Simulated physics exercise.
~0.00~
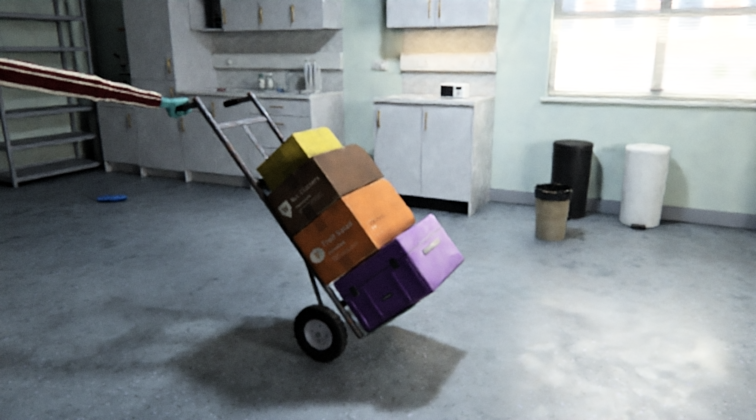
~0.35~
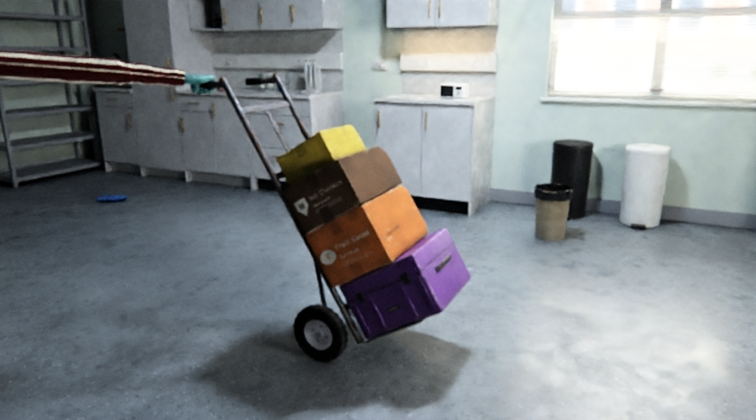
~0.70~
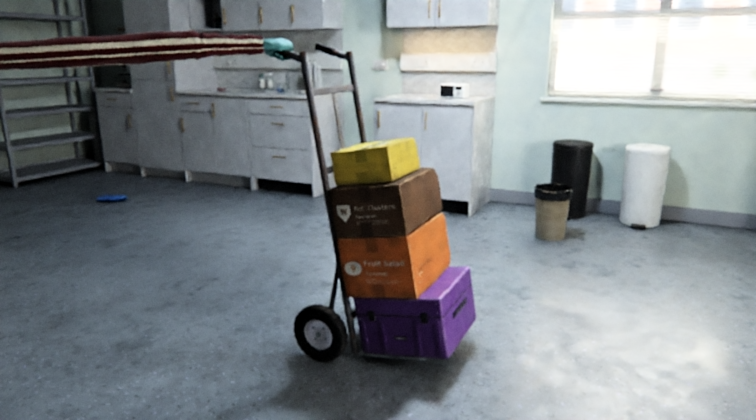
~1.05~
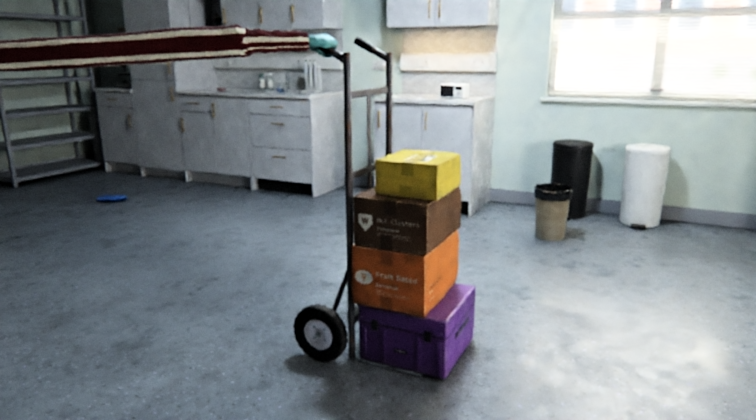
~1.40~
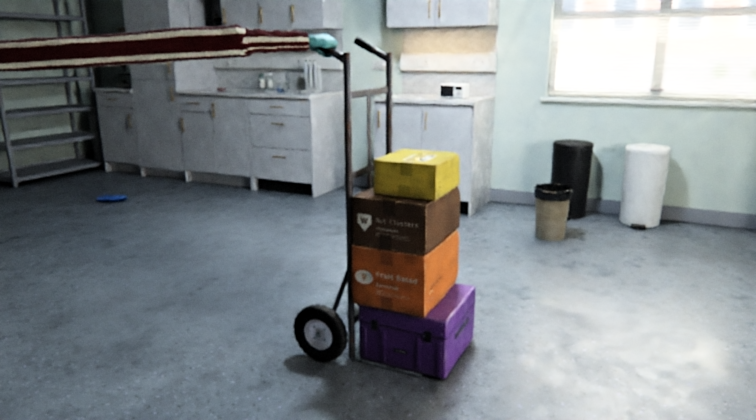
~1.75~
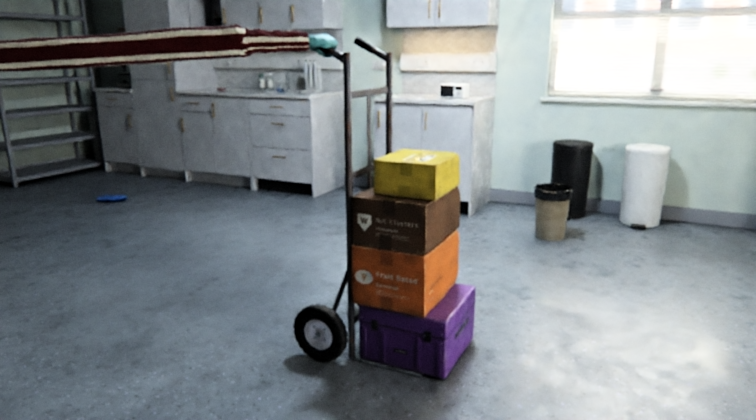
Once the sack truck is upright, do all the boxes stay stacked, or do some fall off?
All four boxes stay stacked. None has fallen off or is lying over when the truck stands still.
